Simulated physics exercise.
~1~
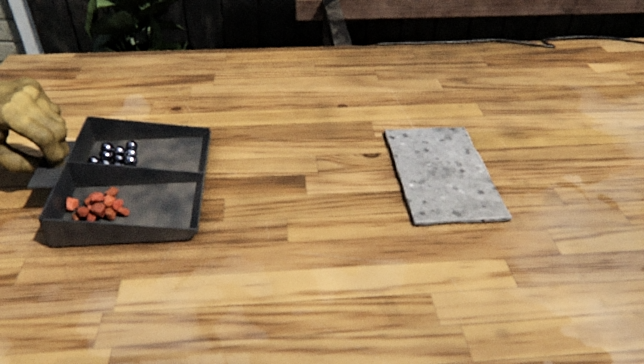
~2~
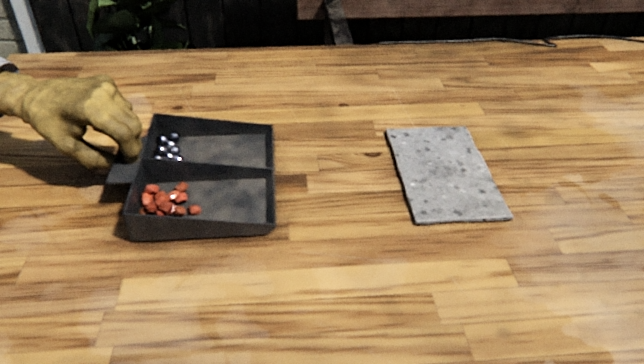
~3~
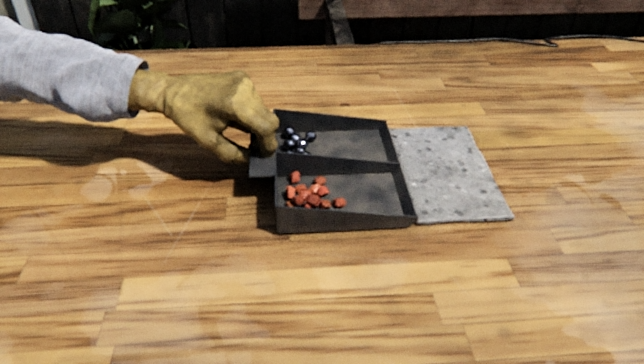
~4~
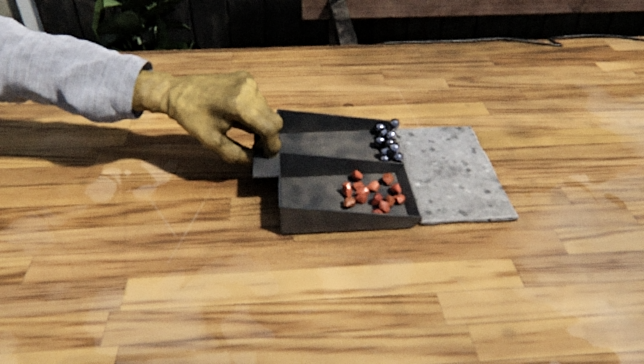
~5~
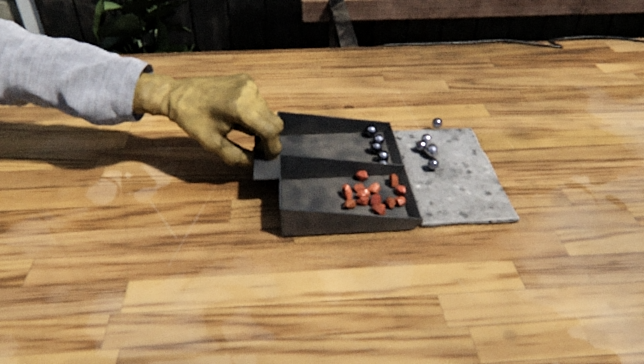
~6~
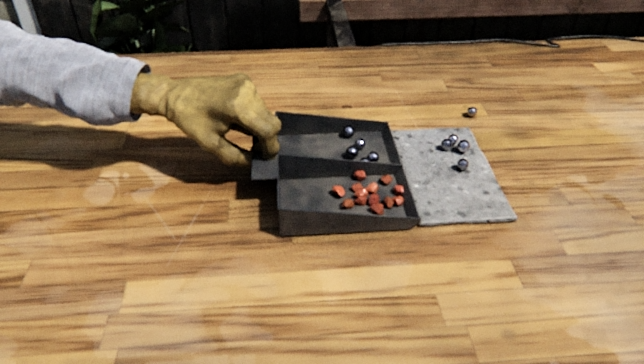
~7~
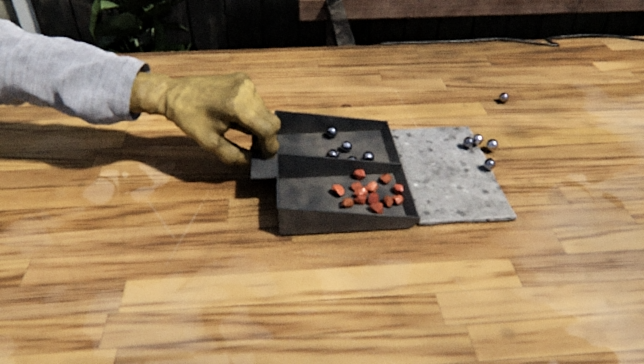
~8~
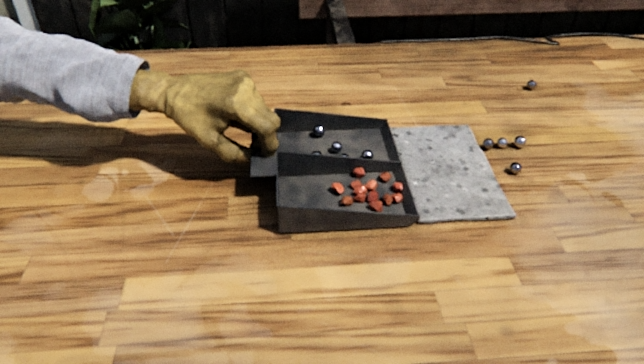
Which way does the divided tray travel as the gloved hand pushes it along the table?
The tray slides to the right until it reaches the grey slab.
